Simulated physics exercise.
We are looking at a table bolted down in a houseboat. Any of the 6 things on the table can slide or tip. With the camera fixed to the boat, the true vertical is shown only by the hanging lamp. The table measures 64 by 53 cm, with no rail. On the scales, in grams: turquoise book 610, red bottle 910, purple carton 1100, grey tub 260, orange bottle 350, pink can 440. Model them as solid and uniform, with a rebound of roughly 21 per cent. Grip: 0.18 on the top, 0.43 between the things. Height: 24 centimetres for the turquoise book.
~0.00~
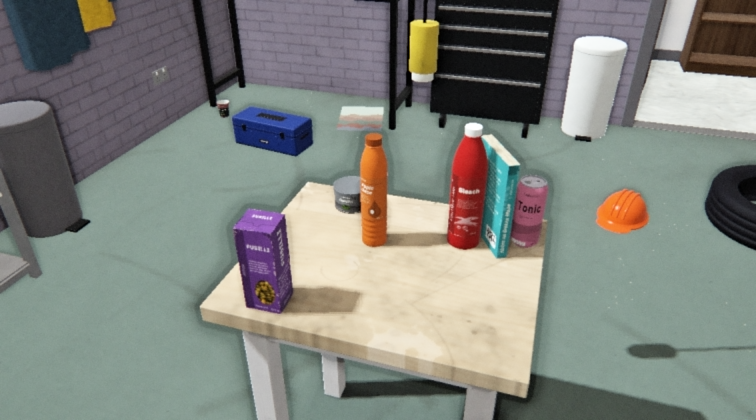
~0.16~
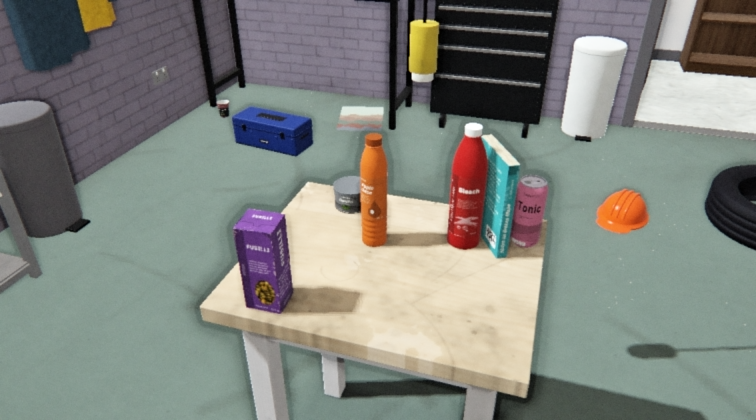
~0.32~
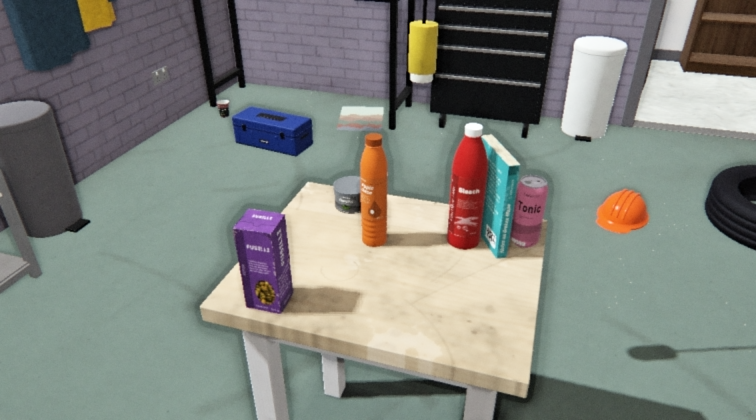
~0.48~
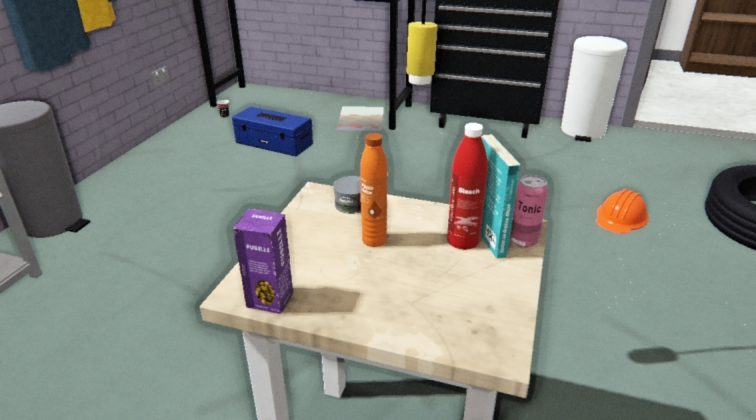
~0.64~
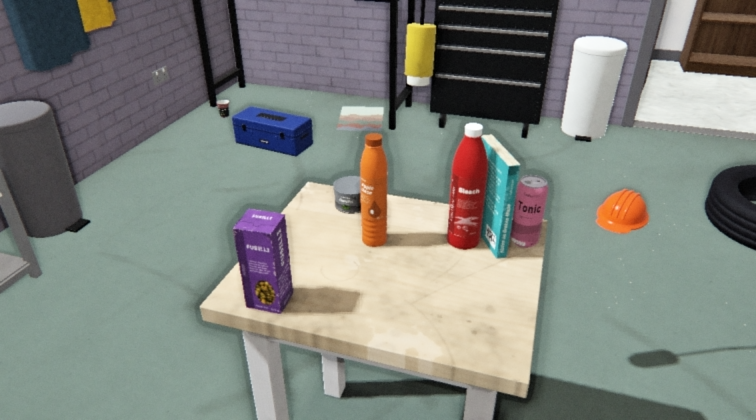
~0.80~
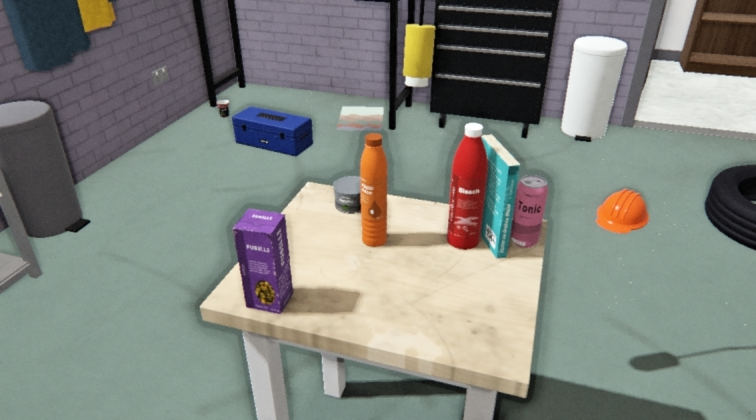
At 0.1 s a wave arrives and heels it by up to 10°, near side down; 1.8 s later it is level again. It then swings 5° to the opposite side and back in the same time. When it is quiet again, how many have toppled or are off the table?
The table keeps everything upright and aboard.
After 1.50 s, heel 4°, near side down.
After 2.50 s, heel 4°, far side down.
After 3.50 s, boat level.
At rest (4.2 s), all 6 in place, give or take 5 cm. Seen from the same camera at the end, turquoise book near (494, 197), red bottle near (468, 187).
